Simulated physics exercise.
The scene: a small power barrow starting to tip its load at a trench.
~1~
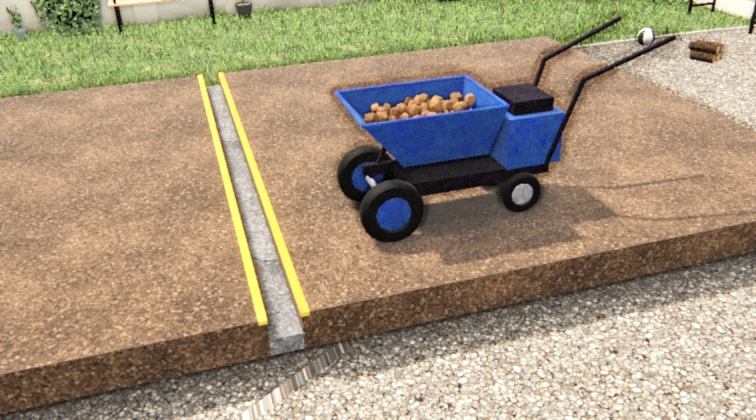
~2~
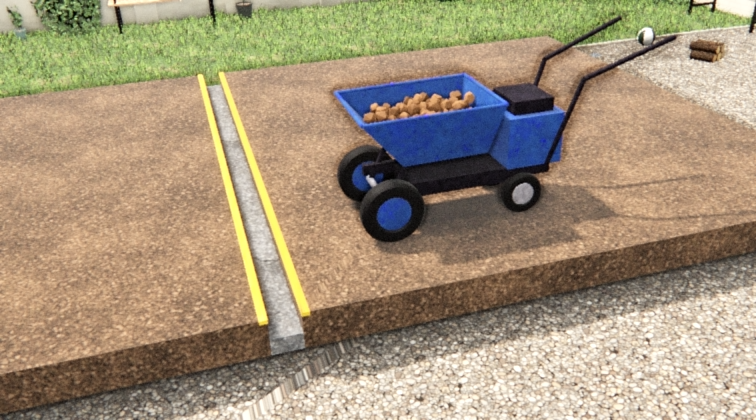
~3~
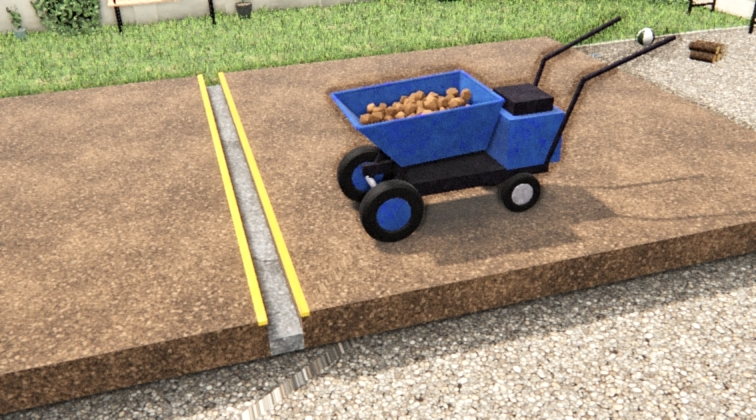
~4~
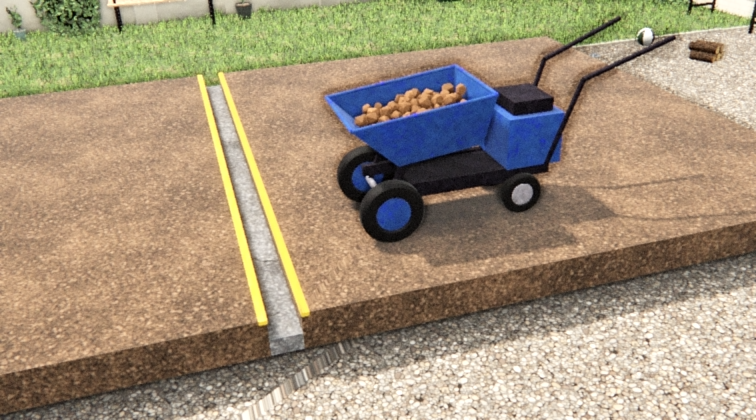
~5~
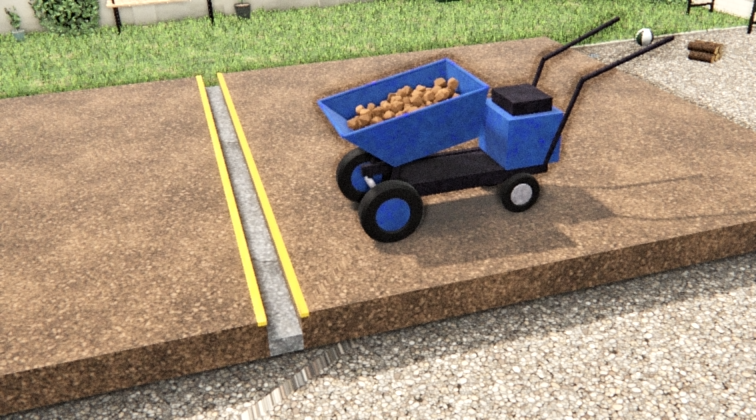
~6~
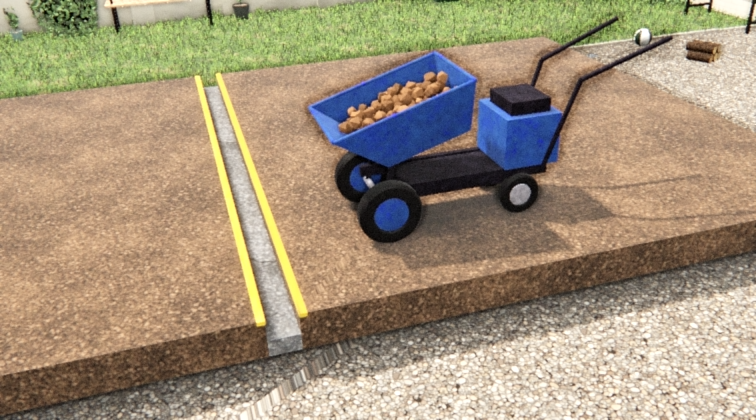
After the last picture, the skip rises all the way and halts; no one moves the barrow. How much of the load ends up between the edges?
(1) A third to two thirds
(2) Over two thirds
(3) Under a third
Answer: 1.
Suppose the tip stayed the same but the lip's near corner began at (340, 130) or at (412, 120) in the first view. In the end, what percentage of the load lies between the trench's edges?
Close to 40 in a hundred, and close to 40 in a hundred.
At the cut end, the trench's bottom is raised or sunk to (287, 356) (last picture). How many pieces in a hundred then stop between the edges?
Something close to 70 per cent.
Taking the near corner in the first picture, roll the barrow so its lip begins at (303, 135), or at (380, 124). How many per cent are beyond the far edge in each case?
90 and 20 percent, in that order.
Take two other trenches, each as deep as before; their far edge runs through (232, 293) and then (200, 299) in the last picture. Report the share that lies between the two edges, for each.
I'd put it near 80 in a hundred, then near 100 in a hundred.
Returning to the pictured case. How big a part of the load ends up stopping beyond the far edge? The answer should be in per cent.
About 30 %.
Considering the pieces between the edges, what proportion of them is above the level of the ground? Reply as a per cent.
It works out at about 40 percent.
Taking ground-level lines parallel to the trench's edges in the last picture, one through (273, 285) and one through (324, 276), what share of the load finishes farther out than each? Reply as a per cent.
Close to 60 % and 100 %, in that order.
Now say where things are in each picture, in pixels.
The first frame shows lip of the skip at (364, 126), level; top of the load at (436, 116), clay clods; first edge of the trench at (294, 280); far edge at (254, 288), the trench under half as wide as the skip, and about half as deep as wide.
The second frame shows lip of the skip at (363, 127), level; top of the load at (436, 115).
The third frame shows lip of the skip at (358, 129), tipped barely; top of the load at (432, 113).
The fourth frame shows lip of the skip at (352, 132), tipped a little; top of the load at (434, 106).
The fifth frame shows lip of the skip at (344, 137), tipped a little; top of the load at (426, 102).
The sixth frame shows lip of the skip at (334, 143), tipped clearly; top of the load at (429, 100); first edge of the trench at (292, 281); far edge at (252, 289).
Soon, skip tipped steeply; all in the skip.
A while on, skip tipped right over; most in the skip; a stray few short of the trench; a small part in or heaped over the trench; a stray few falling.
Towards the end, skip tipped right over; a small part in the skip; a small part short of the trench; about half in or heaped over the trench; about a quarter beyond it.
Finally, skip tipped right over; a stray few in the skip; about a quarter short of the trench; about half in or heaped over the trench; about a third beyond it.
